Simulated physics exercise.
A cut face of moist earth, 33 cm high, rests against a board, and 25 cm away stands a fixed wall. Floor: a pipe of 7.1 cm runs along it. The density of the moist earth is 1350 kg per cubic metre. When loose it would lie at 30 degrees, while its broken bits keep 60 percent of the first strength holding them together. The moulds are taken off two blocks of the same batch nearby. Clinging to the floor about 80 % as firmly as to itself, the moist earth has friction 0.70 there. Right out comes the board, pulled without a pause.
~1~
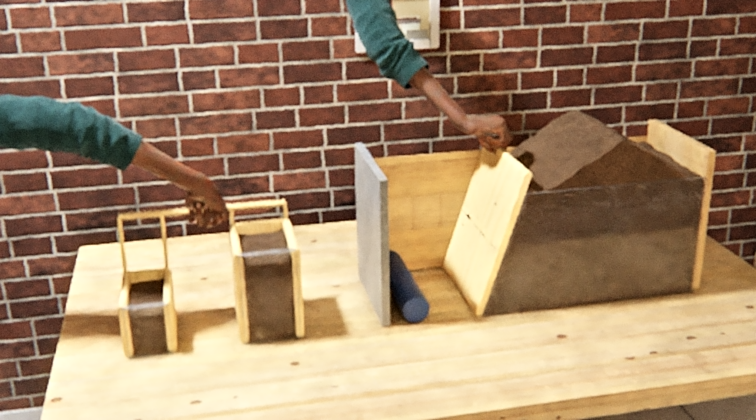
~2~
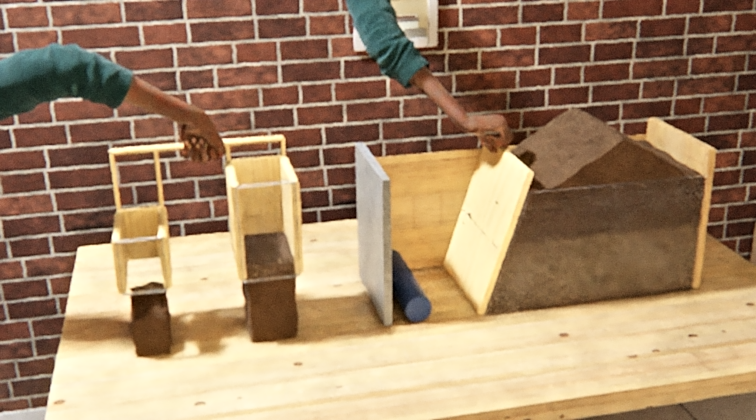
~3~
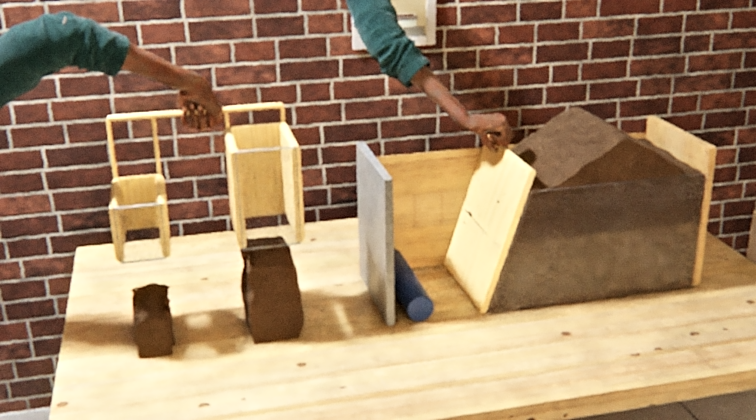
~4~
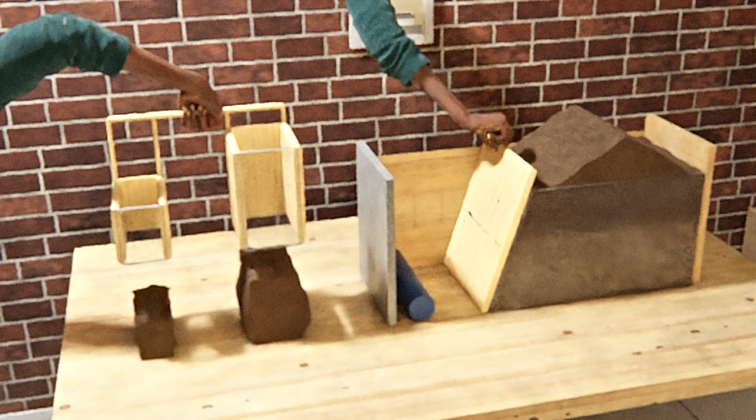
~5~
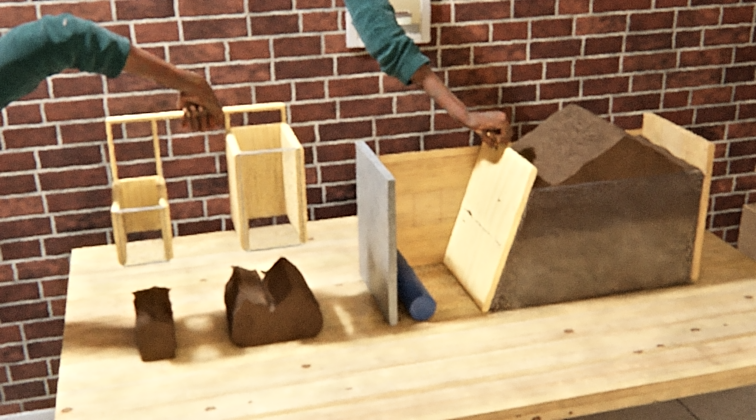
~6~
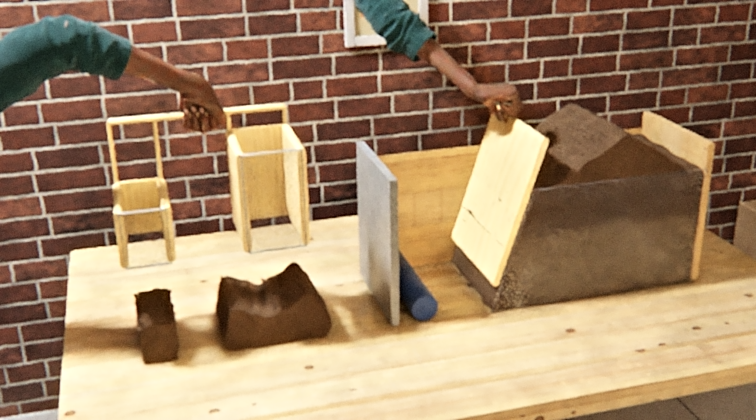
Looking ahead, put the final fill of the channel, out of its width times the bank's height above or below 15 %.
It ends up smaller than 15 %.
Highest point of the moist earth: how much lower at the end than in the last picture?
6.5 cm.
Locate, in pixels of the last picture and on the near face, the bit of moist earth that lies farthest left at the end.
Position: Approx. (466, 314).
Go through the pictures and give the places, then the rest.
In the first frame, top of the board at (526, 193), not yet moved; highest point of the moist earth at (620, 142); test blocks 11 cm, 22 cm high (left to right).
In the second frame, top of the board at (528, 192), not yet moved; highest point of the moist earth at (621, 140); test blocks 11 cm, 22 cm high (left to right).
In the third frame, top of the board at (530, 191), not yet moved; highest point of the moist earth at (622, 139); test blocks 11 cm, 20 cm high (left to right).
In the fourth frame, top of the board at (531, 190), not yet moved; highest point of the moist earth at (623, 138); test blocks 11 cm, 18 cm high (left to right).
In the fifth frame, top of the board at (532, 189), moved 2 mm; highest point of the moist earth at (622, 137); test blocks 11 cm, 15 cm high (left to right).
In the sixth frame, top of the board at (543, 160), moved 7.9 cm; highest point of the moist earth at (623, 136); test blocks 11 cm, 13 cm high (left to right).
Another 0.22 s on from the sixth picture, the face still stands, with nothing on top of the pipe; the channel is 0 % full.
Another 0.46 s on from the sixth picture, the face still stands, with nothing on top of the pipe; the channel is 0 % full.
Another 0.71 s on from the sixth picture, the face still stands, with nothing on top of the pipe; the channel is 0 % full.
Another 0.96 s on from the sixth picture, the face still stands, with nothing on top of the pipe; the channel is 0 % full.
Another 2.07 s on from the sixth picture, at the end, the fallen stuff reaches 27 % of the way across, with nothing on top of the pipe; the channel is 12 % full.
